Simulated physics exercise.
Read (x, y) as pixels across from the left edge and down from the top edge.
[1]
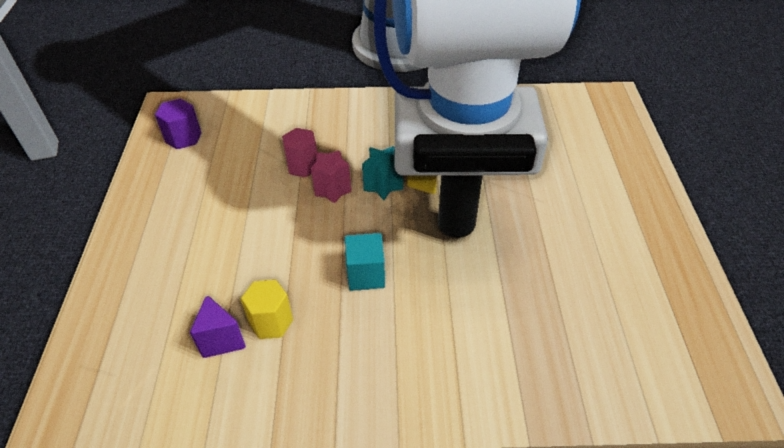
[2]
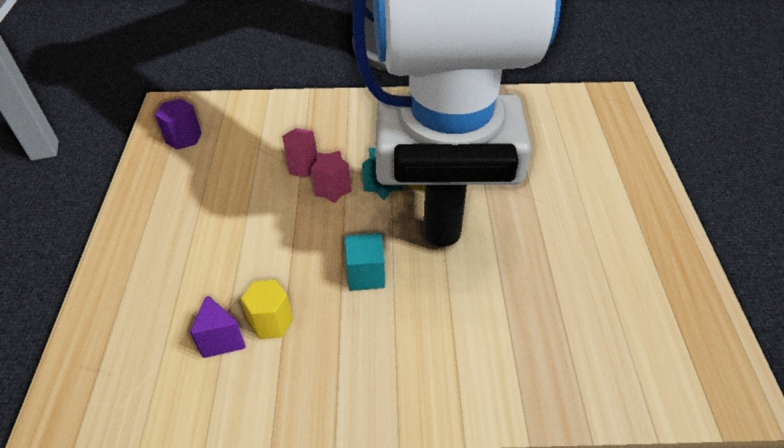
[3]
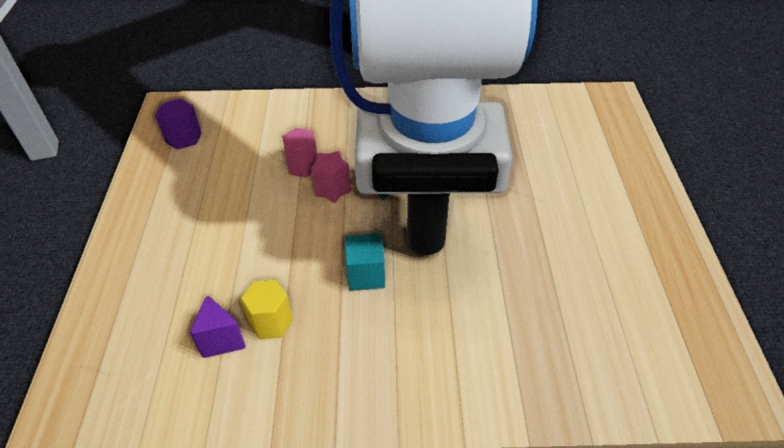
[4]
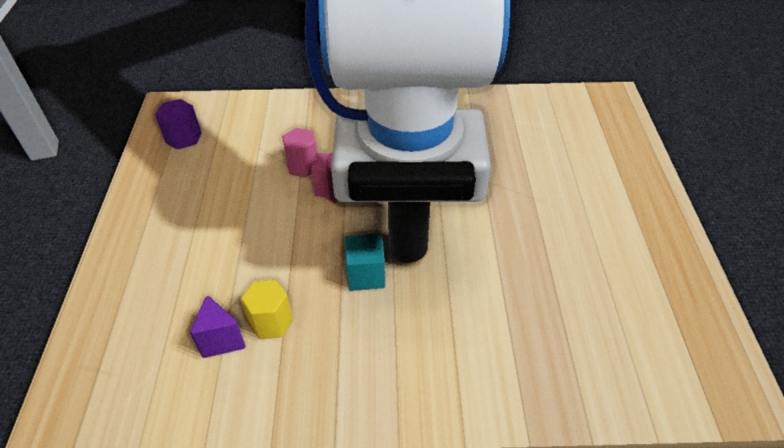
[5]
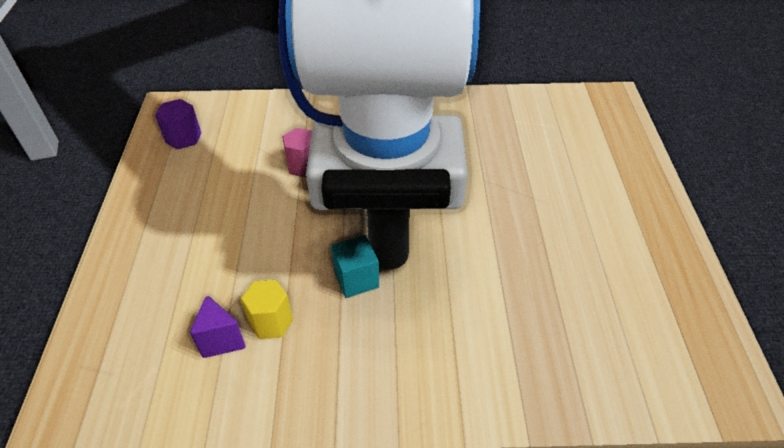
We see a robot arm above a wooden table scattered with small coloured blocks, its black tool moving left and slightly toward the viewer until it nudges a turquoise cube, which shifts a little left and turns.
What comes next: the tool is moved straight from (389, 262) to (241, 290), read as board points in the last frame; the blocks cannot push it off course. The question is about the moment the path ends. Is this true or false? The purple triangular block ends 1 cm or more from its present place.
This is false.
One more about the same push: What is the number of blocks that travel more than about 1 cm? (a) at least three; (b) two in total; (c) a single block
c: A single block.
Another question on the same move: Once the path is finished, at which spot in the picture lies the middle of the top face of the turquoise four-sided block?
The answer is (300, 284).
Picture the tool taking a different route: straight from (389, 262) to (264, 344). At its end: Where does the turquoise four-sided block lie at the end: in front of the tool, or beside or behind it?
Once the path is finished, the turquoise four-sided block still sits ahead of the tool.
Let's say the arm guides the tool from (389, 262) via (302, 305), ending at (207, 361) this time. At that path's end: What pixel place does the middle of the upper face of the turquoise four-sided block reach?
My estimate: (153, 361).
The first path, step by step. One third of the way, tool (339, 264); turquoise four-sided block (313, 272), turned 50° anticlockwise.
Two thirds of the way, tool (289, 273); yellow hexagon (258, 301), turned 15° clockwise; turquoise four-sided block (300, 284), turned 80° anticlockwise.
At the end, tool (238, 282); purple triangular block in place; yellow hexagon (258, 301), turned 15° clockwise; turquoise four-sided block (300, 284), turned 80° anticlockwise.
